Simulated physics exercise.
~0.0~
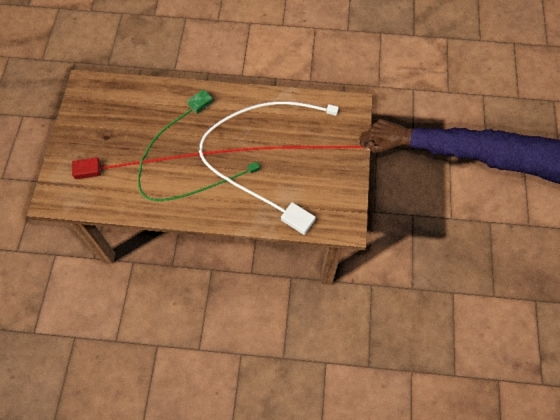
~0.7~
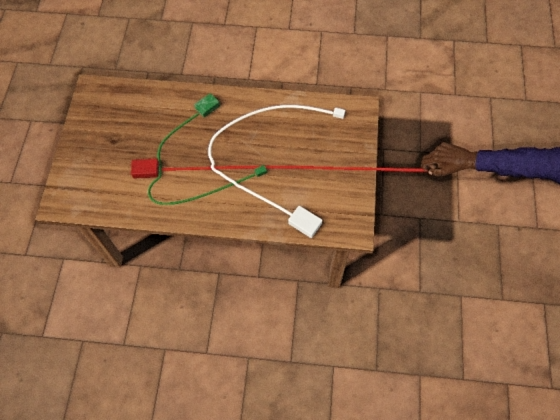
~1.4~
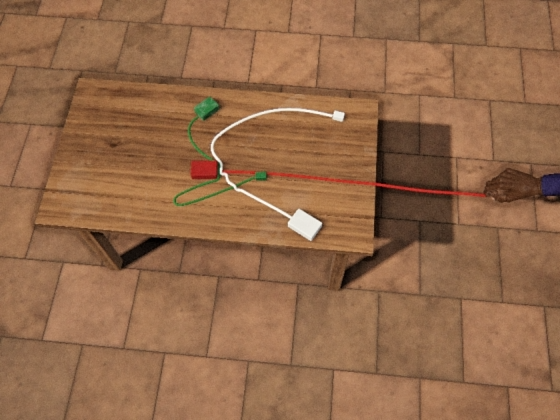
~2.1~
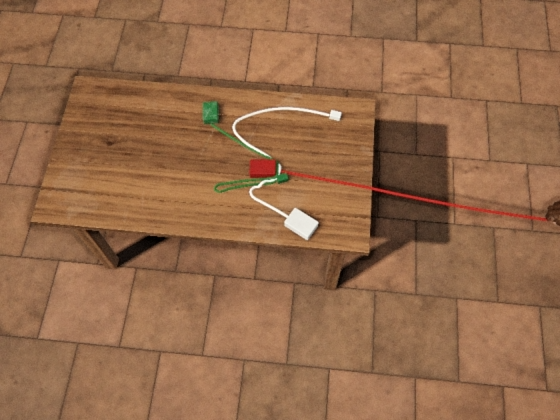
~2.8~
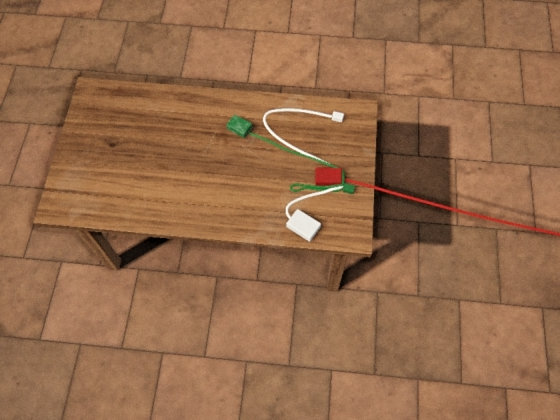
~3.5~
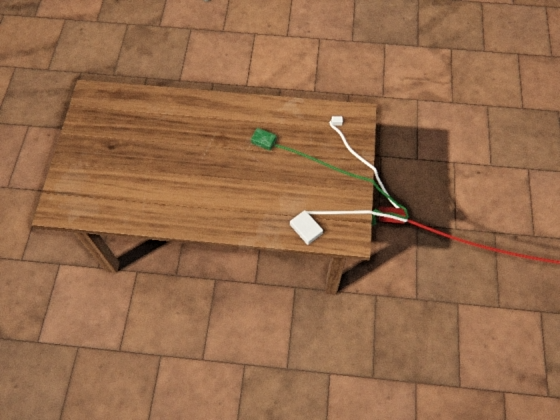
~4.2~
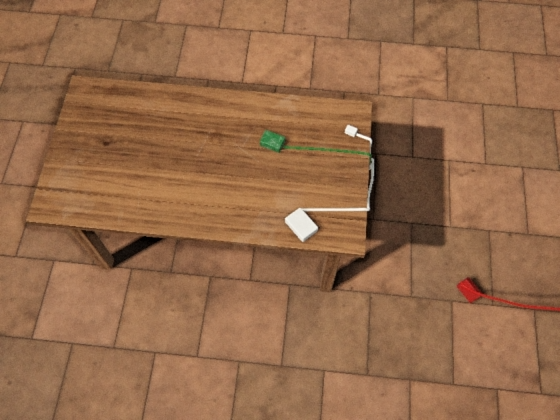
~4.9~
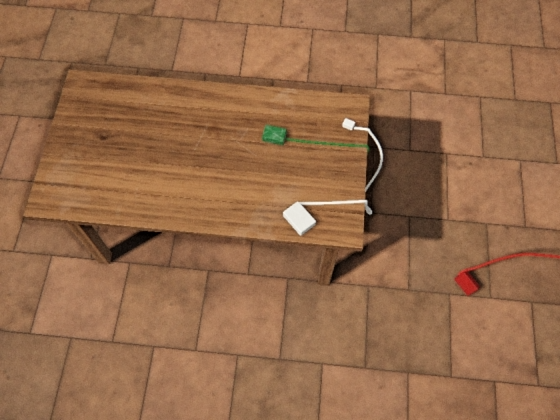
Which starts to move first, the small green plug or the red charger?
The red charger starts to move first. The green plug stays in place until the red charger has slid well across the table.
